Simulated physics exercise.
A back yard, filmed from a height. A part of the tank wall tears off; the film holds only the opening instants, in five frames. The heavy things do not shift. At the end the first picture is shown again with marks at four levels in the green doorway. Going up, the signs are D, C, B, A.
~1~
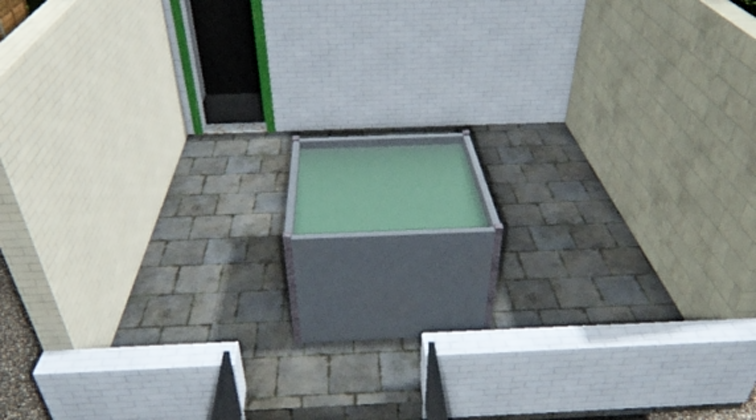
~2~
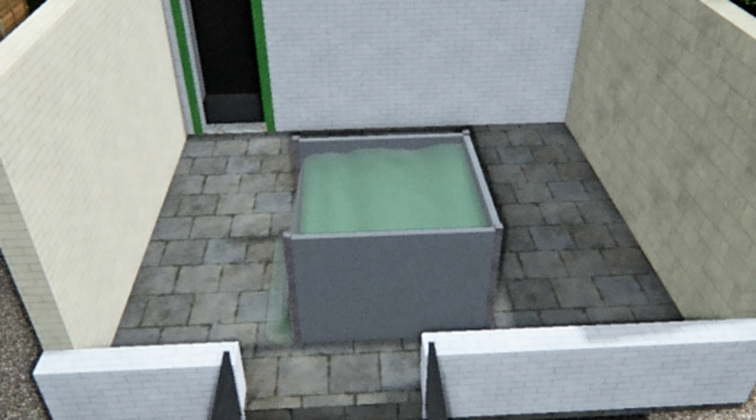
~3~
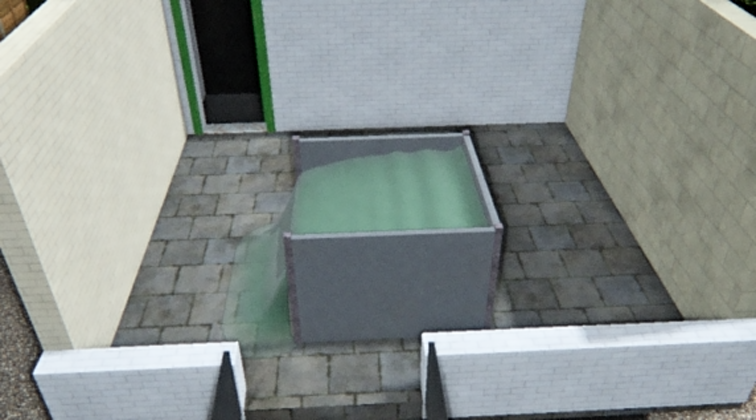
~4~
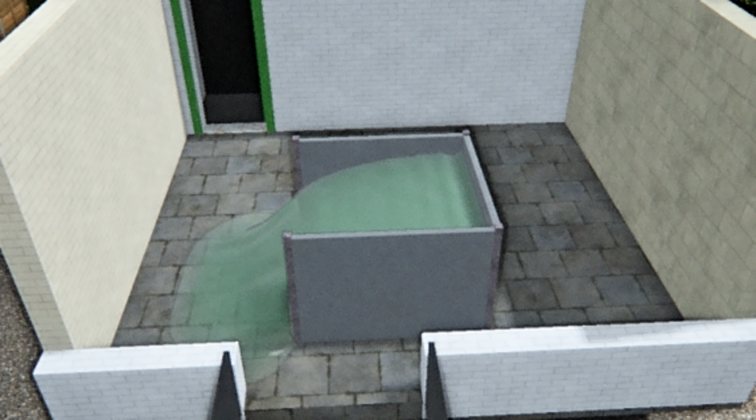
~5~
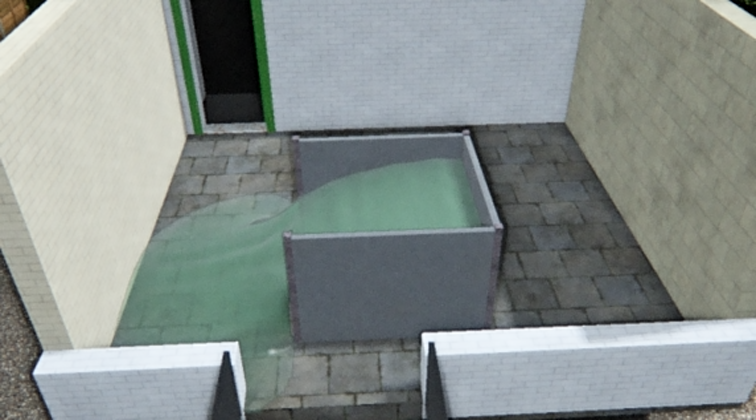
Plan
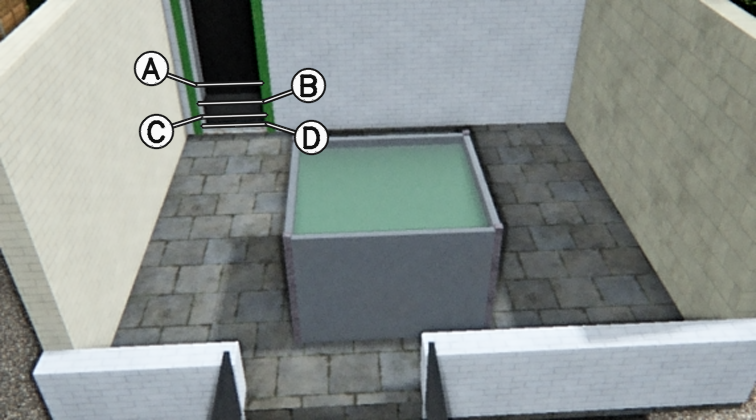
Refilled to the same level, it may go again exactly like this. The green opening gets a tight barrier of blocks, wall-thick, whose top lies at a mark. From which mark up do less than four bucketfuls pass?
I would pick line B.
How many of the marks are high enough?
Two of them.
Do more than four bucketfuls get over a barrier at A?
No.
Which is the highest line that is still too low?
It is C.
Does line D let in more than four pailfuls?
Yes, it does.
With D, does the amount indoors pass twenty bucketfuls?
Yes, it does.
On the marked copy, A at (228, 83); B at (231, 102); C at (233, 115); D at (234, 124); from the bottom up D, C, B, A.
Choosing A, nothing gets over.
Choosing B, a bucket or two gets in.
Choosing C, about 14 bucketfuls get in.
Choosing D, dozens of bucketfuls pour in.
